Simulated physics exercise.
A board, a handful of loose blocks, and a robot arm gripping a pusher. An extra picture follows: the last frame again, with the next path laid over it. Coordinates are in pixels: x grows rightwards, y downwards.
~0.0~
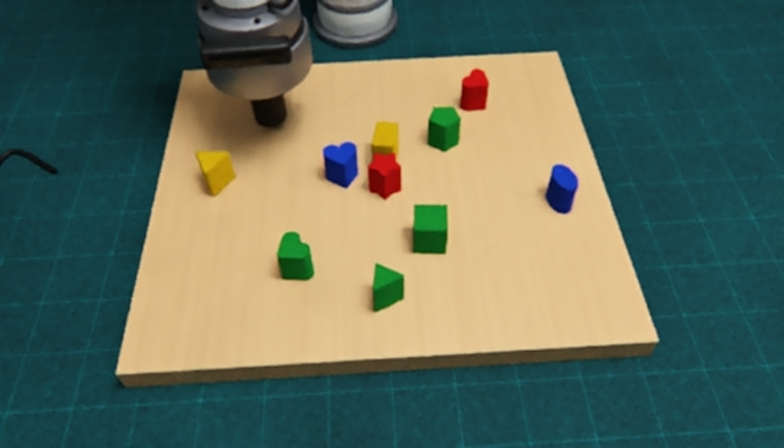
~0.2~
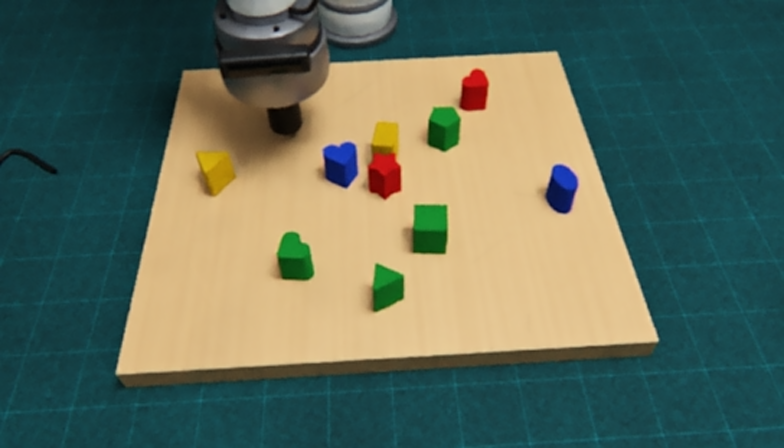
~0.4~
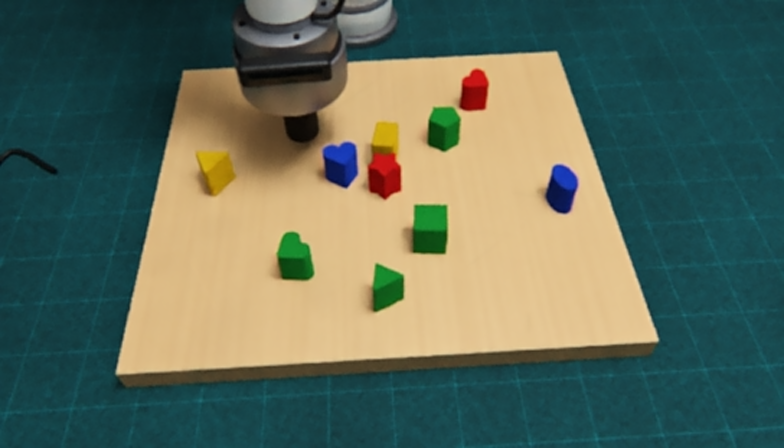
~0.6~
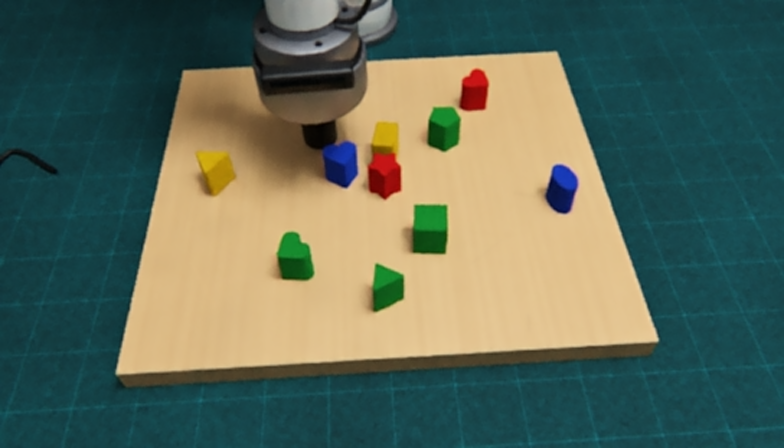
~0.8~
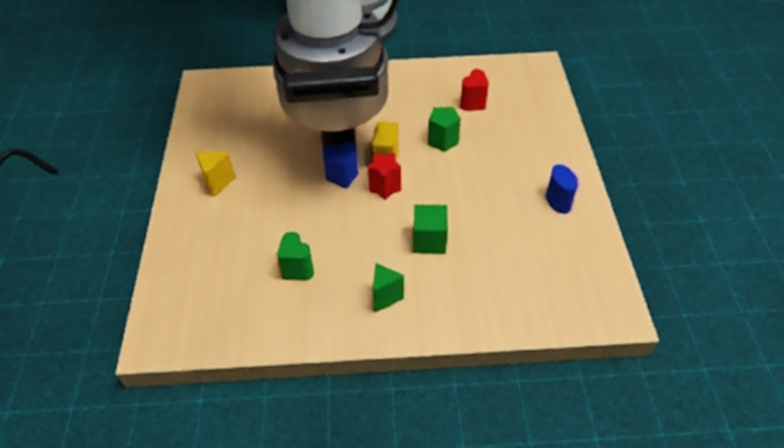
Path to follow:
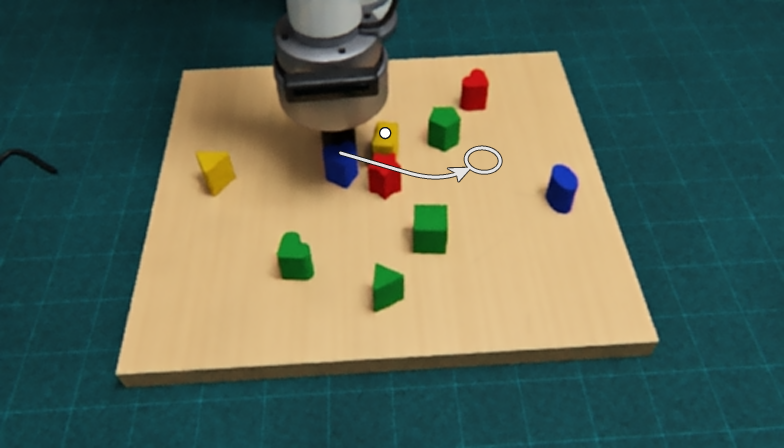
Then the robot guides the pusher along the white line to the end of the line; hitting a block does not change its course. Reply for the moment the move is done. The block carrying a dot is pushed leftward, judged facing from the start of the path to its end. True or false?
My answer: True.
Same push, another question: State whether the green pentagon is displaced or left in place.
That one moves away.
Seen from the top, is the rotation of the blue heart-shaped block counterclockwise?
No, I don't think so.
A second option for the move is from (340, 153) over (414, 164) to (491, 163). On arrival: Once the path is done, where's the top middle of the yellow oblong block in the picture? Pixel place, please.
At (524, 140).
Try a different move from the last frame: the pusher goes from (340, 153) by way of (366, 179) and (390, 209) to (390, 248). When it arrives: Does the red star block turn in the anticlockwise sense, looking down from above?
Final answer: Yes.
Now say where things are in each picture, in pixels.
The first picture shows lower end of the pusher (271, 116), tops of blocks, blue heart-shaped block (340, 152), red star block (385, 162), yellow oblong block (385, 133), green pentagon (445, 115).
The second picture shows pusher (286, 124), blocks as before.
The third picture shows pusher (303, 131), blocks as before.
The fourth picture shows pusher (321, 138), blocks as before.
The fifth picture shows pusher (340, 145), blue heart-shaped block (340, 152), red star block (385, 162), yellow oblong block (385, 133), green pentagon (445, 115).
The drawn path runs from (340, 153) over (388, 167) and (438, 177) to (483, 160); the dot is on the yellow oblong block.
The first path, step by step. One third of the way, pusher (388, 159); blue heart-shaped block (343, 154), turned 25° clockwise; yellow oblong block (416, 135), turned 35° anticlockwise.
Two thirds of the way, pusher (439, 169); blue heart-shaped block (343, 154), turned 25° clockwise; red star block (389, 166), turned 30° clockwise; yellow oblong block (445, 132), turned 85° anticlockwise; green pentagon (446, 113), turned 10° anticlockwise.
At the end, pusher (484, 151); blue heart-shaped block (343, 154), turned 25° clockwise; red star block (389, 166), turned 30° clockwise; yellow oblong block (464, 121), turned 135° anticlockwise; green pentagon (446, 106), turned 50° anticlockwise.
